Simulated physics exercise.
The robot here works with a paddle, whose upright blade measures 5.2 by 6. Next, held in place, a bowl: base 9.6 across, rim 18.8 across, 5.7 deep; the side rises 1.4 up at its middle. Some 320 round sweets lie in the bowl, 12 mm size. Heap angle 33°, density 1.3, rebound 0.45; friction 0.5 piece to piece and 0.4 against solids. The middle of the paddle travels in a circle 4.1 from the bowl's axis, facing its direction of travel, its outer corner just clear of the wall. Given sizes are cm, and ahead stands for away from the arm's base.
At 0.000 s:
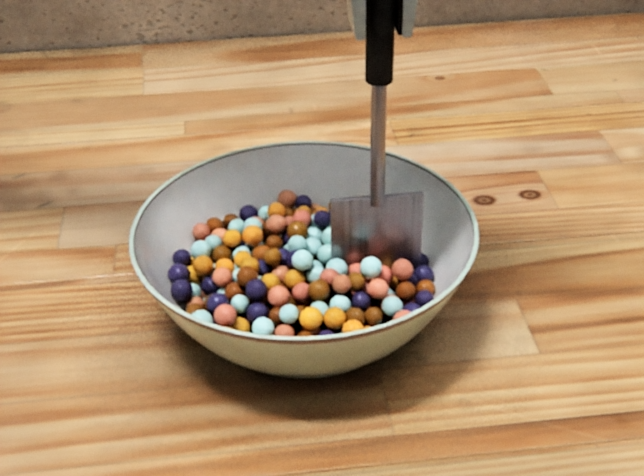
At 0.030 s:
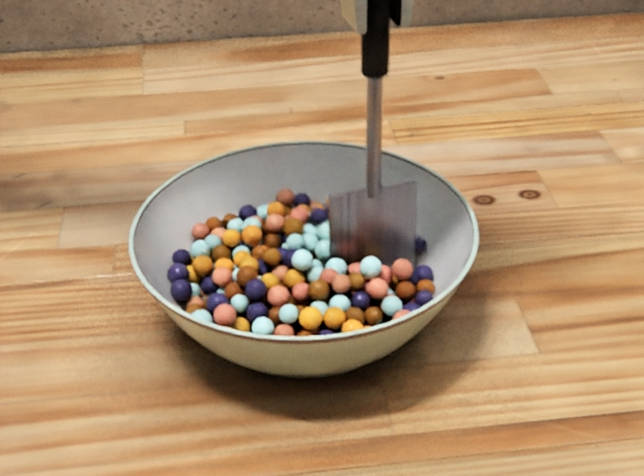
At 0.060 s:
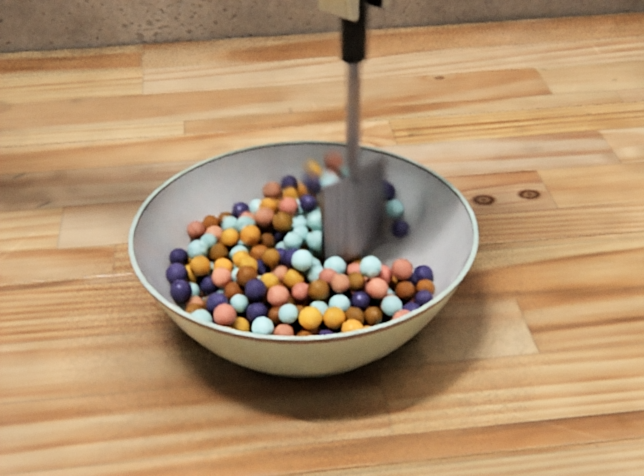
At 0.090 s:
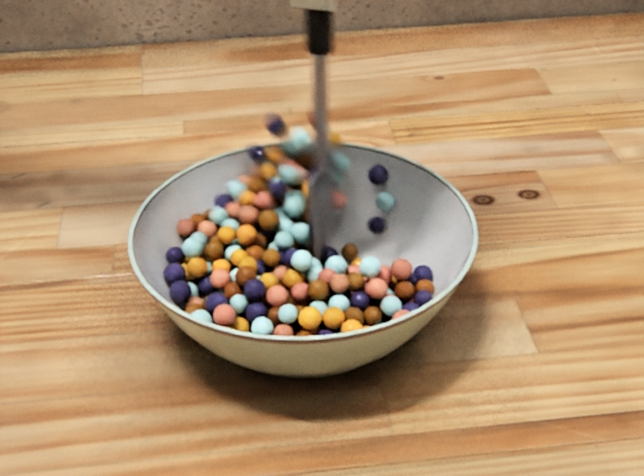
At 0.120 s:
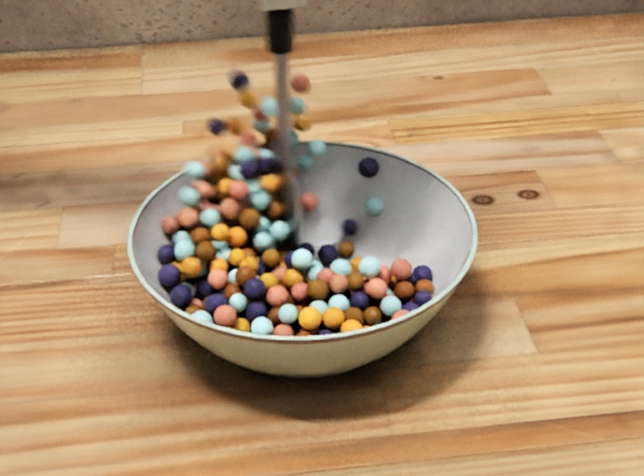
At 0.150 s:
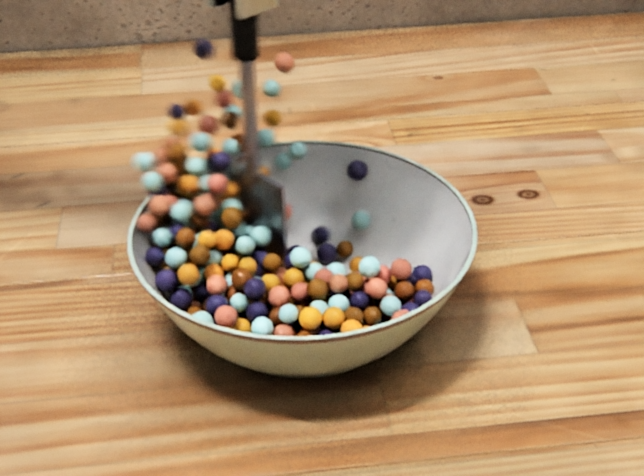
Robotic paddle sweeping leftward around the back of a bowl of colourful round sweets, piling them up and flinging some into the air.
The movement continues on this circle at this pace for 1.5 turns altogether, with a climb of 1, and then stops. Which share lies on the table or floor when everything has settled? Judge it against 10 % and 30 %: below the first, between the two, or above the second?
Above 30 %.
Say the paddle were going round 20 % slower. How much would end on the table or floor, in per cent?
40 per cent.
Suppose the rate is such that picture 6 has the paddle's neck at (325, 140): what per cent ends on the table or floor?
Close to 20 in a hundred.
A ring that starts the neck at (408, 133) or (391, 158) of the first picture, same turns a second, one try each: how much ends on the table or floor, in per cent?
Roughly 10 % and 40 %.
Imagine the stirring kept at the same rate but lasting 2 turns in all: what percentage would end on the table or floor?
It would be around 50 percent.
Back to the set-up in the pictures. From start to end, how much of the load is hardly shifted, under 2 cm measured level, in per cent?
I'd say something near 5 percent.
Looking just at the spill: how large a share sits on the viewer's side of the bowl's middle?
60 %, approximately.
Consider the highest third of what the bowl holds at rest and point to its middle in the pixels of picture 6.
Close to (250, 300).
After 0.31 s, 284° round, highest piece 10 above the table; 235 in the bowl, 31 on the table or floor, 55 in flight or on the tool.
After 0.47 s, 82° round, highest piece 9 above the table; 184 in the bowl, 114 on the table or floor, 23 in flight or on the tool.
After 0.76 s, 180° round, highest piece 5 above the table; 162 in the bowl, 158 on the table or floor, 1 in flight or on the tool.
After 1.46 s, 180° round, highest piece 5 above the table; 162 in the bowl, 159 on the table or floor.
In the end, 162 in the bowl, 159 on the table or floor. That is 50 % on the table or floor.
